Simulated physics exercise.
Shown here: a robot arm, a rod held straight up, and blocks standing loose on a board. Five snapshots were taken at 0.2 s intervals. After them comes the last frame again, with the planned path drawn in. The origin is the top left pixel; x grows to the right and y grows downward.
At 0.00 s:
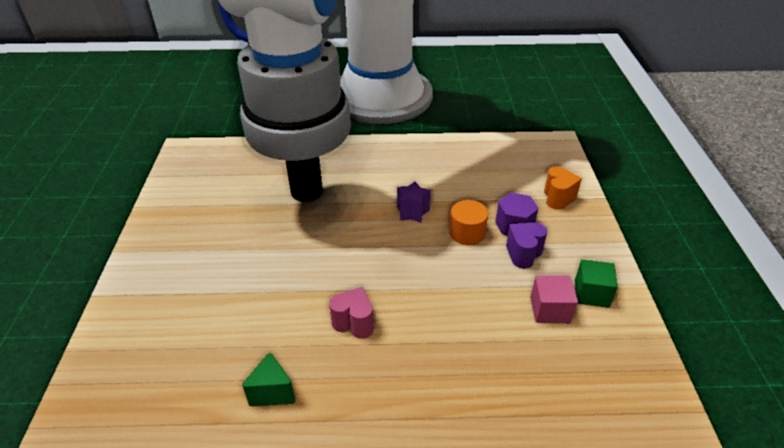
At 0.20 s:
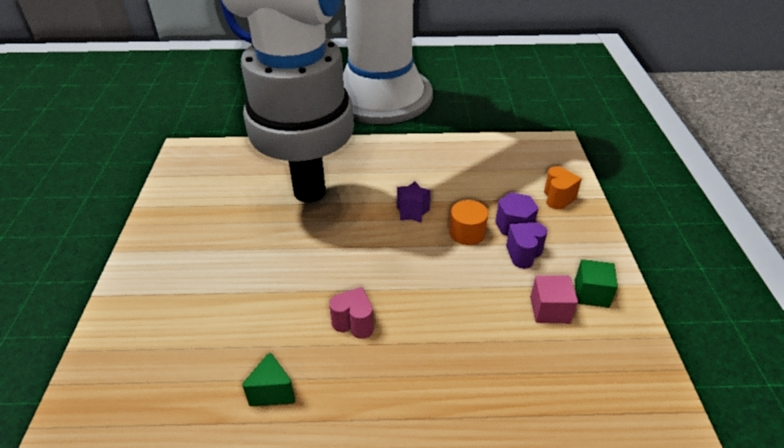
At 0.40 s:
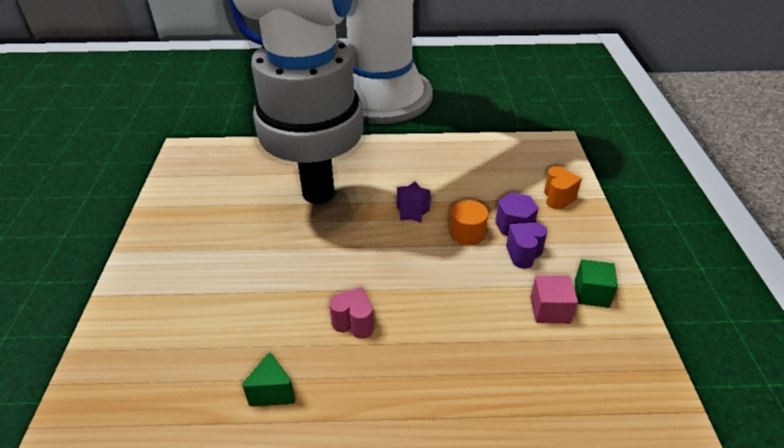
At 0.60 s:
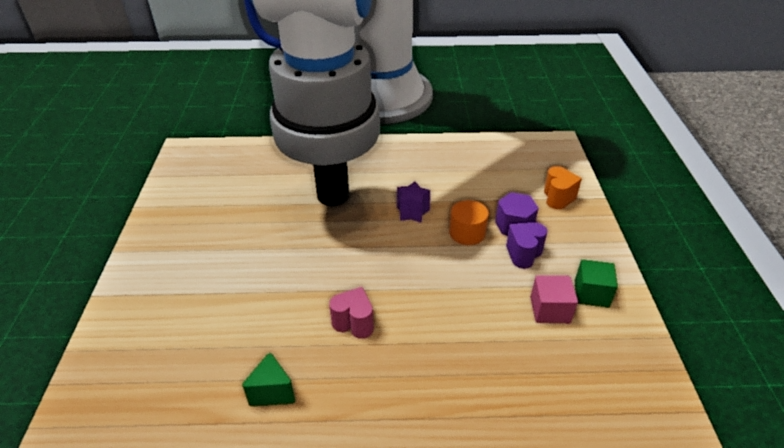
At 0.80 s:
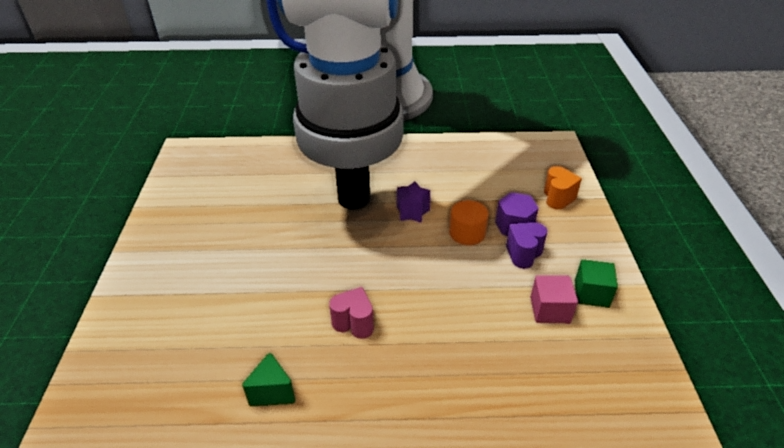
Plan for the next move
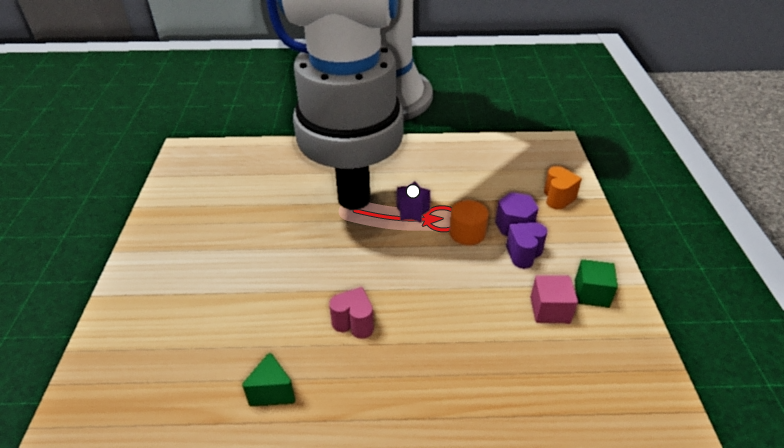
A grey and white robot arm with blue bands holds a black rod upright over a light wooden board on a green surface, seen from above the board's near side. A purple star, orange round block and purple, orange, pink and green shapes sit toward the right, with a pink heart and green triangle nearer. The arm slides the rod slowly right toward the star while the blocks and camera stay still.
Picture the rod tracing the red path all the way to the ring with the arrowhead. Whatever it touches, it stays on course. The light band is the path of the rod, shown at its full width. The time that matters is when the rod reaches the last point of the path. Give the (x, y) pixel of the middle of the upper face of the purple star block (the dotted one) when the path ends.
If I read the scene right, the answer is (465, 185).
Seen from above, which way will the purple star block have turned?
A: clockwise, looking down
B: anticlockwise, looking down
Option B.
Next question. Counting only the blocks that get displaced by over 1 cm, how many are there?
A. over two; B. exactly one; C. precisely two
(B)
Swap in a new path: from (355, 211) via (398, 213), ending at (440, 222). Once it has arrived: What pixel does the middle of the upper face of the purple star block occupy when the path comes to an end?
That would be at about pixel (469, 194).
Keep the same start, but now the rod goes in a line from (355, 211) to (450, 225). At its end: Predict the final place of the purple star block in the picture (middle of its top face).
I'd guess (473, 191).
The drawn path runs from (355, 211) via (398, 218), ending at (443, 219); the dot is on the purple star block.
The first path, step by step. One third of the way, rod (384, 205); nothing pushed yet.
Two thirds of the way, rod (414, 208); purple star block (440, 189), turned 20° anticlockwise.
At the end, rod (444, 207); purple star block (465, 185), turned 30° anticlockwise; orange circle (474, 213); purple hexagon not moved.
